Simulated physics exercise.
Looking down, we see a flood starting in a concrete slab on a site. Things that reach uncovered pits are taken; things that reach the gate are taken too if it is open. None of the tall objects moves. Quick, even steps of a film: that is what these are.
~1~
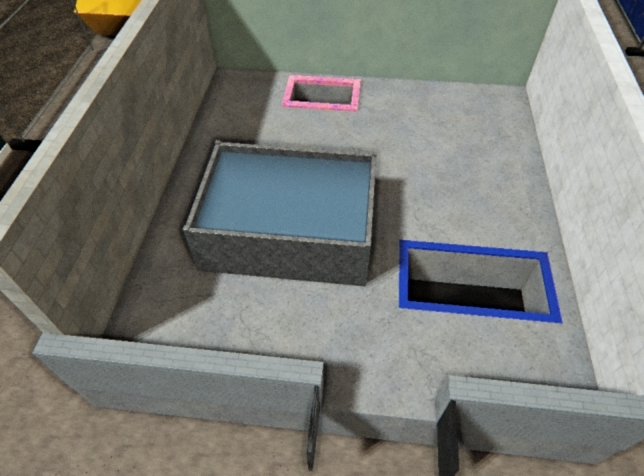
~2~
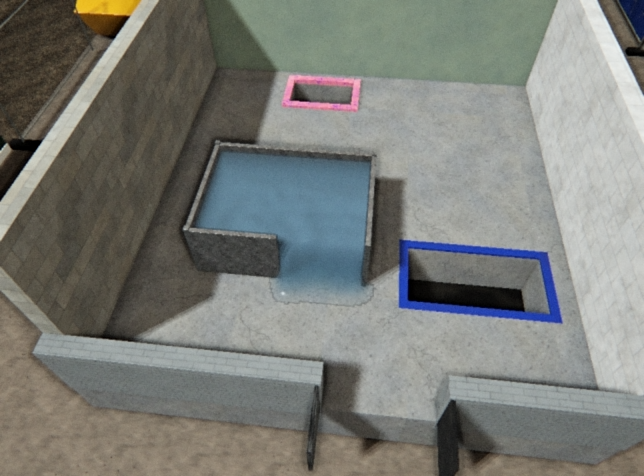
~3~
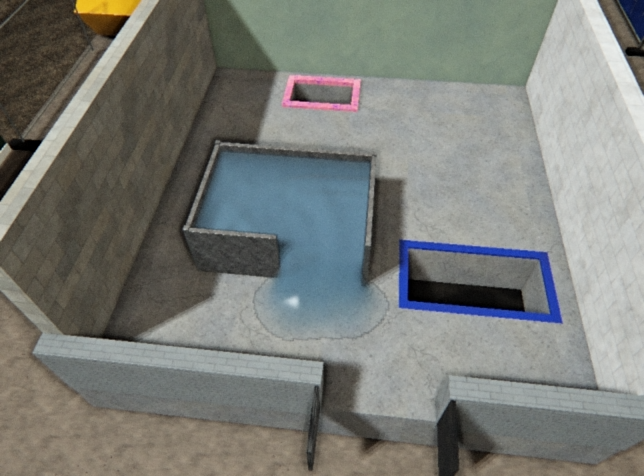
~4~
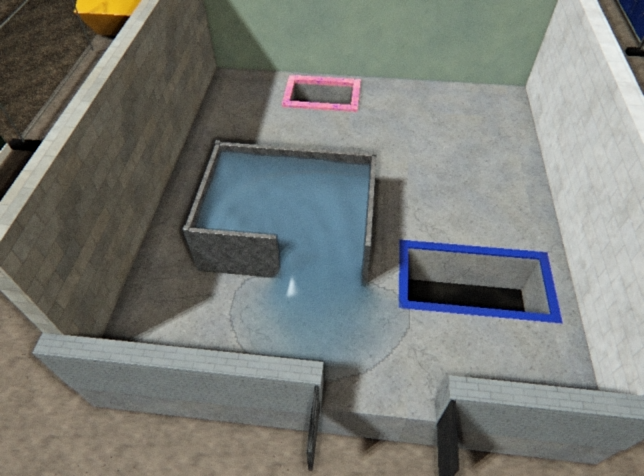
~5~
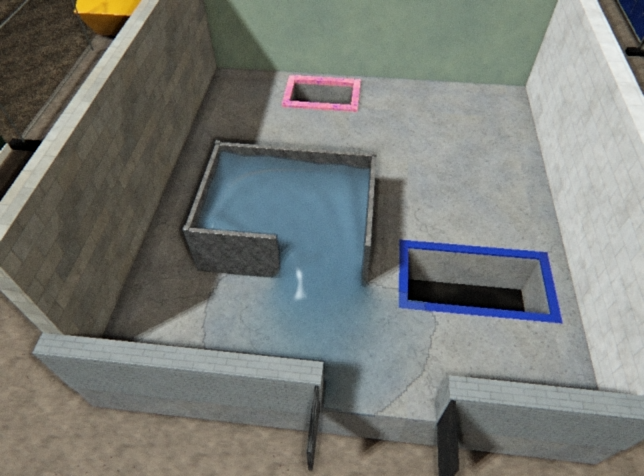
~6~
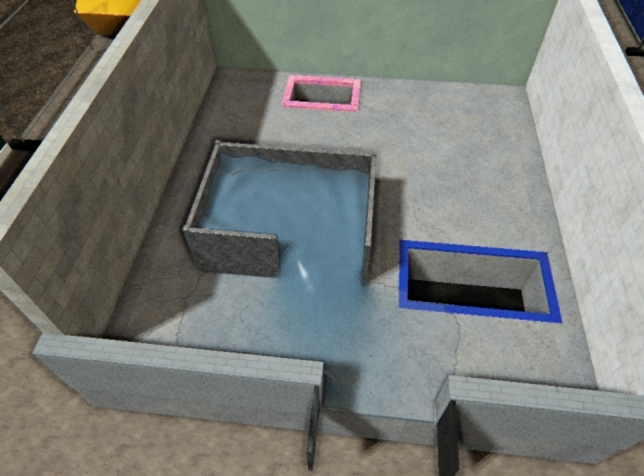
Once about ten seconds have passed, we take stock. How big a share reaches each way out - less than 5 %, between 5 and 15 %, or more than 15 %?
The gate pulls in a good deal - past fifteen per cent; the pink pit pulls in barely a drop - beneath five per cent; the blue pit pulls in a so-so amount - five to fifteen per cent.
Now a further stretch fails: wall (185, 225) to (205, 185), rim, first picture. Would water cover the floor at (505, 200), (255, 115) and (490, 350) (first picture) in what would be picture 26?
Spot by spot: Unaffected, then soaked through, then soaked through.
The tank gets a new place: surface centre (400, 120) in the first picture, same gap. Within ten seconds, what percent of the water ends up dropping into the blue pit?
Within ten seconds the blue pit collects 75 percent of the total.
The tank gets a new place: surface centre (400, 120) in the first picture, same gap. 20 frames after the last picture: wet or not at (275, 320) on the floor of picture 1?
Looking at that spot, it would be inundated.
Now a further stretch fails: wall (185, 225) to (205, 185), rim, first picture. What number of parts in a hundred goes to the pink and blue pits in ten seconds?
Shares: Pink at 8 percent, blue at 20 percent.
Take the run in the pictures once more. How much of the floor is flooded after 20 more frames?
I reckon around 40 %.
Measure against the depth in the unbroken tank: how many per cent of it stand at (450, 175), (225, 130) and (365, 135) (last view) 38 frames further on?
In order: 0, 6, 0 %.
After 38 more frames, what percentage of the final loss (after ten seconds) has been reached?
It comes to around 80 per cent.
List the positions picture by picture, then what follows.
The water tank at (287, 194) is whole and still, in the first frame.
The front is at (370, 287), out from the gap at (321, 267), in the second frame.
The front is at (281, 332), out from the gap at (321, 269), in the third frame.
Water pours out at (321, 269) and has run to a hidden place, in the fourth frame.
The front is at a hidden place, out from the gap at (321, 269), in the fifth frame.
Water pours out at (321, 269) and has run to a hidden place, in the sixth frame.
A moment on, water covers 20 % of the floor; the gate 9 %, the pink pit 0 %, the blue pit 0 %.
Next, water covers 25 % of the floor; the gate 20 %, the pink pit 0 %, the blue pit 0 %.
Then, water covers 40 % of the floor; the gate 30 %, the pink pit 0 %, the blue pit 1 %.
Later, water covers 55 % of the floor; the gate 39 %, the pink pit 0 %, the blue pit 5 %.
In the end, water covers 75 % of the floor; the gate 45 %, the pink pit 2 %, the blue pit 8 %.
